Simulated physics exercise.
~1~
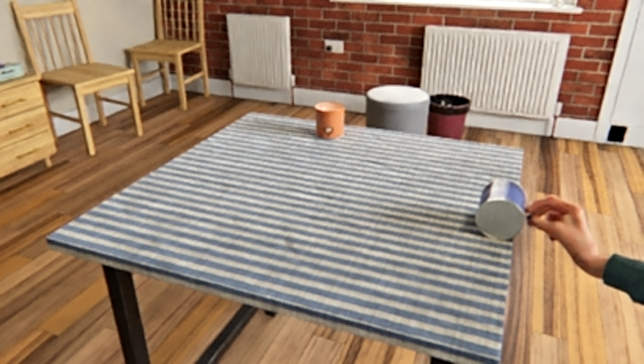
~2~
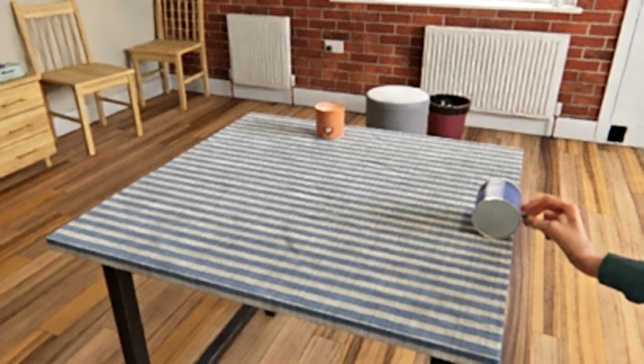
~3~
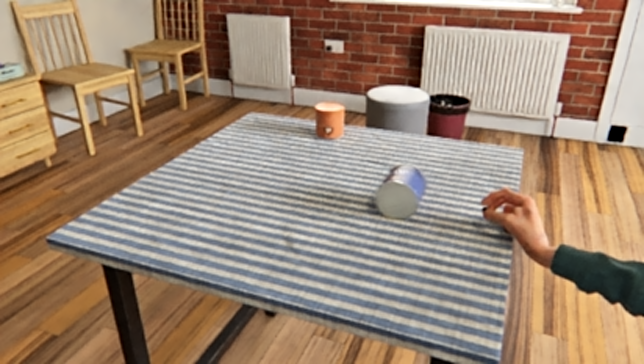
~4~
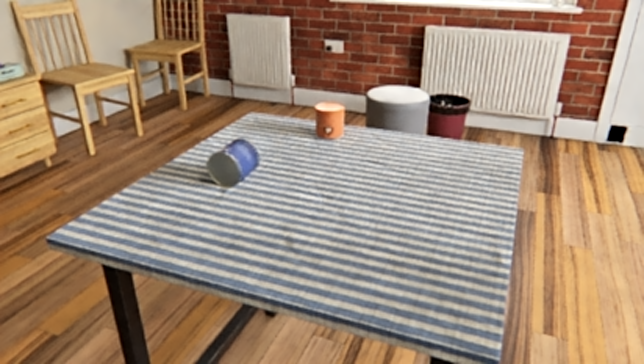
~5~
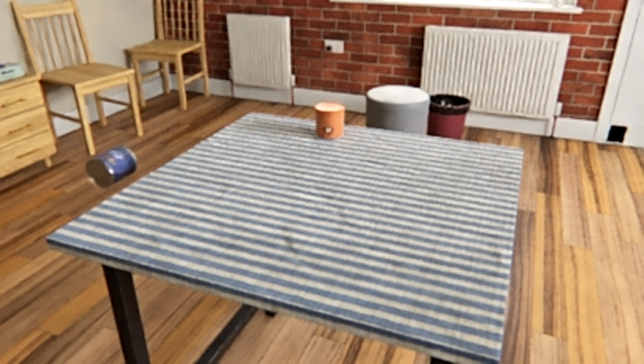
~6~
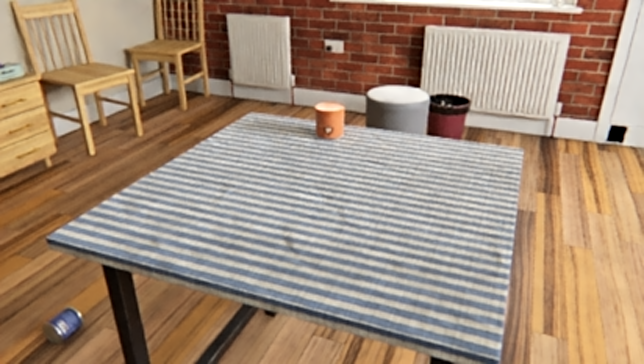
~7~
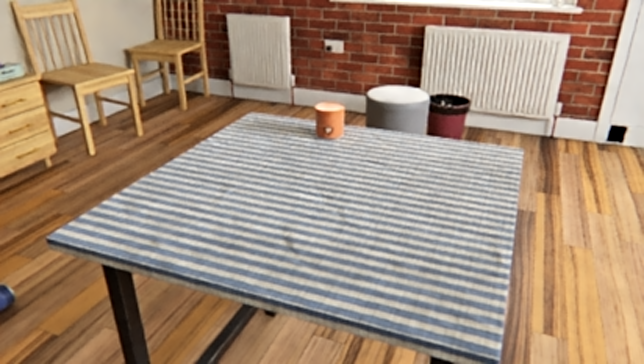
Across a striped tabletop, a hand shoves a blue tin left, and it drops to the floor.
